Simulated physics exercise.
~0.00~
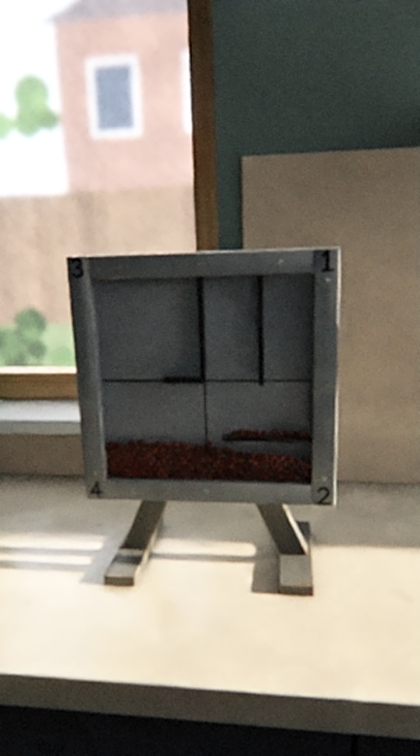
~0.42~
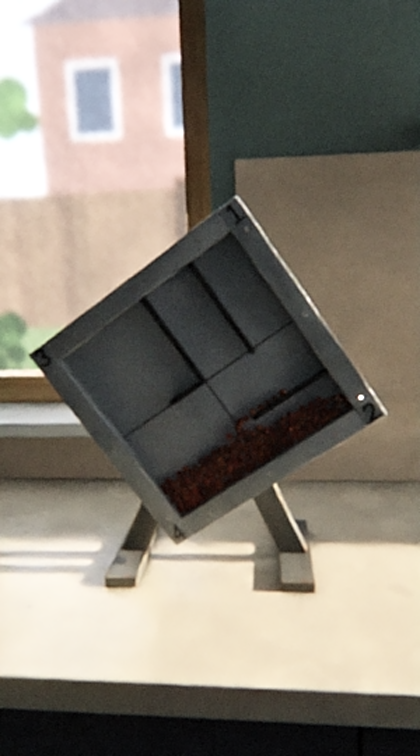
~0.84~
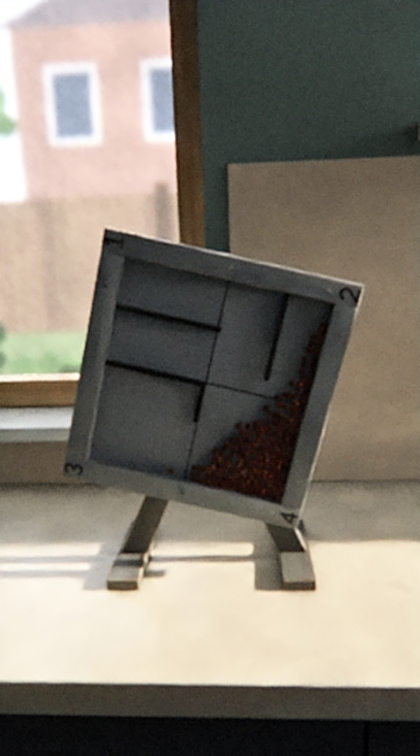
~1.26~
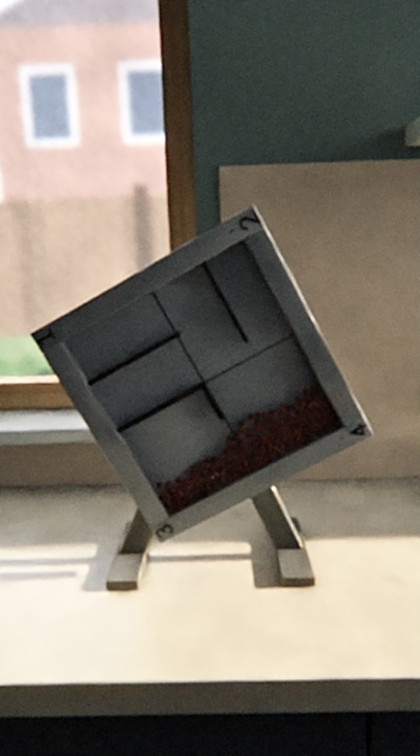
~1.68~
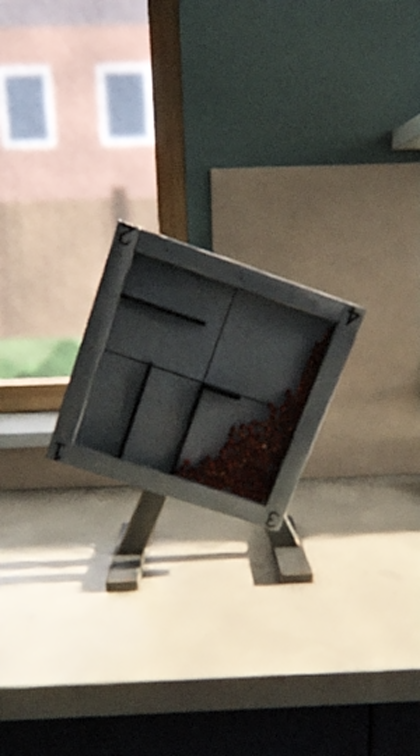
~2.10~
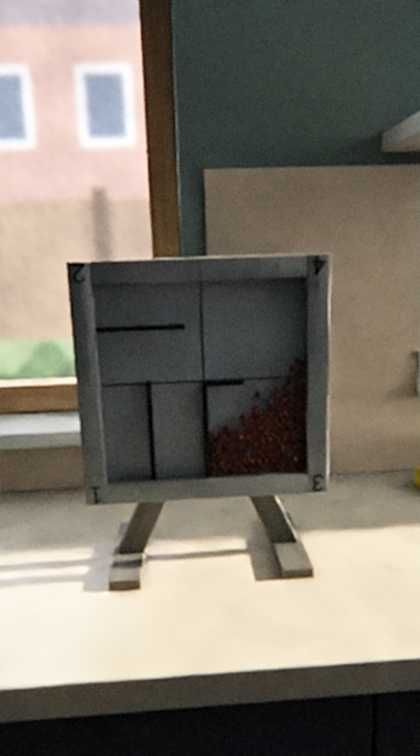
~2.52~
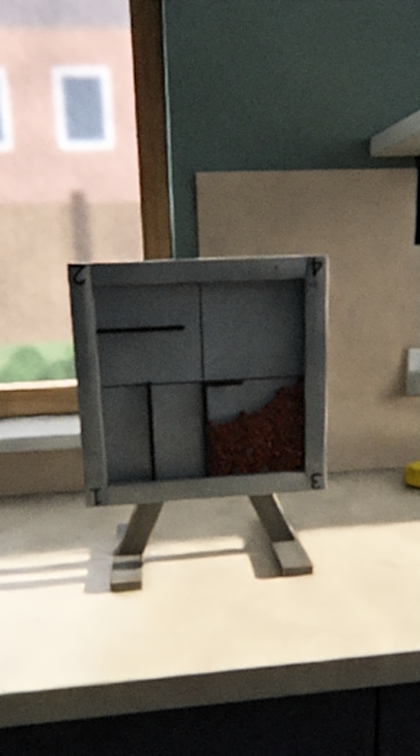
The video shows a square, numbered display case on a counter stand, with reddish beads spread along its bottom. The case rotates counterclockwise through a half turn as the beads slide and tumble past its thin dividers, then stops with them heaped in the lower-right quarter, marked three.
